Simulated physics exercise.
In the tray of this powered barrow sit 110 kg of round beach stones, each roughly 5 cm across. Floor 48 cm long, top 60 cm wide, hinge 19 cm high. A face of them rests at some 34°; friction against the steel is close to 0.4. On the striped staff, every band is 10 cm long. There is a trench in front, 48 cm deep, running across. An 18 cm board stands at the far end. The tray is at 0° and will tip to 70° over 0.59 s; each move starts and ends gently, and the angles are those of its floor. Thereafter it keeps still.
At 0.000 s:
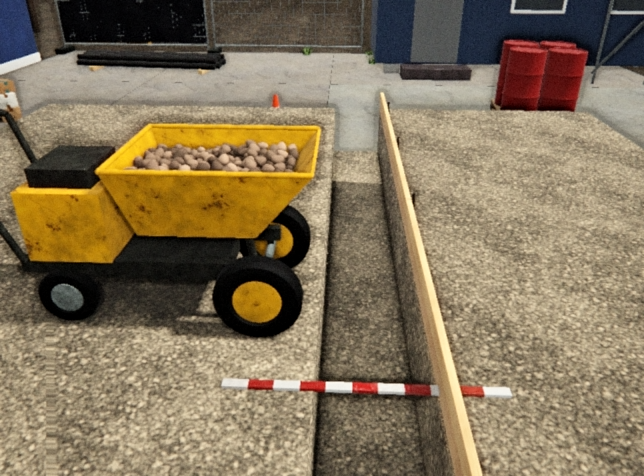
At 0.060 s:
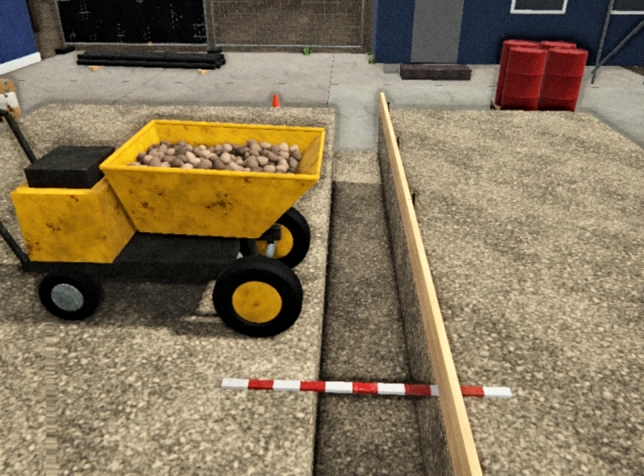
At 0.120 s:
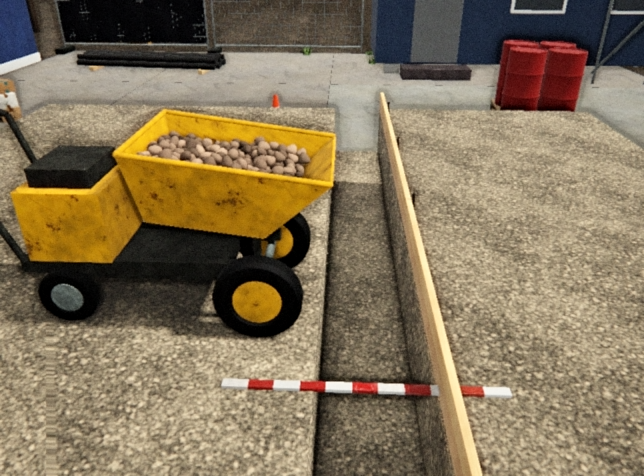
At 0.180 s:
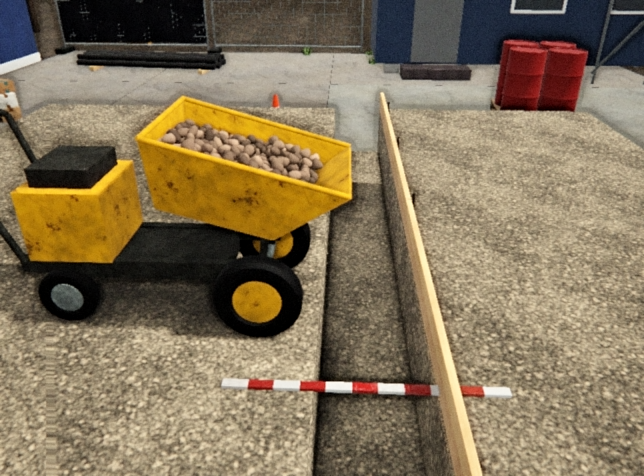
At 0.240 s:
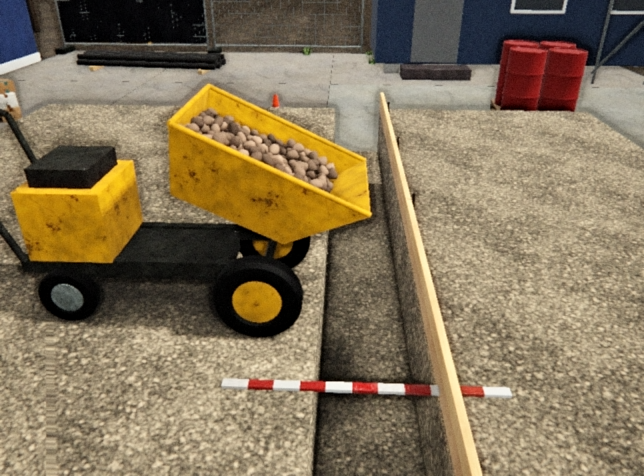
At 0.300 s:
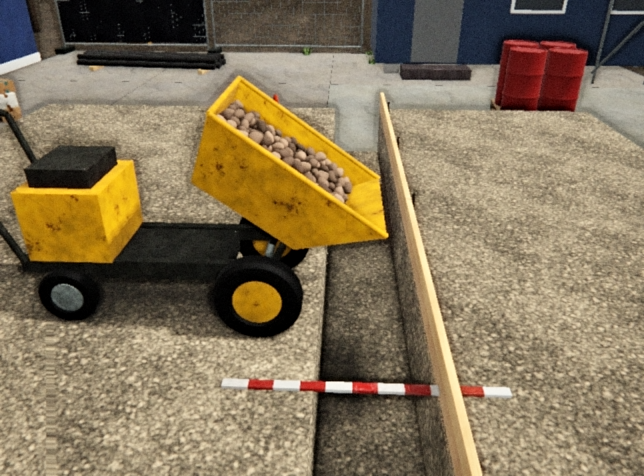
In a gravel yard, a yellow powered barrow beside a trench tilting its stone-filled tray forward and steadily steeper to the right.
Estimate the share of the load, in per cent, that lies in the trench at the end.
I would say 49 per cent of the load lies in the trench at the end.
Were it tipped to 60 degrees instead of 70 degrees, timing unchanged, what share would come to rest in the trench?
With that change, near 45 per cent.
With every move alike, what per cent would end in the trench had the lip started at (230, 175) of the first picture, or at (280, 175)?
Close to 100 percent in the first case, 85 percent in the second.
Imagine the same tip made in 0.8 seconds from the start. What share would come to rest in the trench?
Roughly 55 per cent would.
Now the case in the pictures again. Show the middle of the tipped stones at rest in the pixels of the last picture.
In the last view, about (431, 299).
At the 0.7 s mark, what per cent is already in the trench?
About 15%.
After 0.4 s the floor is at 59°; 100 % in the tray; the foremost stones are at (382, 247).
After 0.7 s the floor is at 70°; 73 % in the tray, 13 % in the trench, 14 % past the trench; the foremost stones are at (484, 299).
After 1.0 s the floor is at 70°; 23 % in the tray, 28 % in the trench, 49 % past the trench; the foremost stones are past the picture's edge.
After 3.0 s the floor is at 70°; 0 % in the tray, 49 % in the trench, 51 % past the trench; the foremost stones are past the picture's edge.
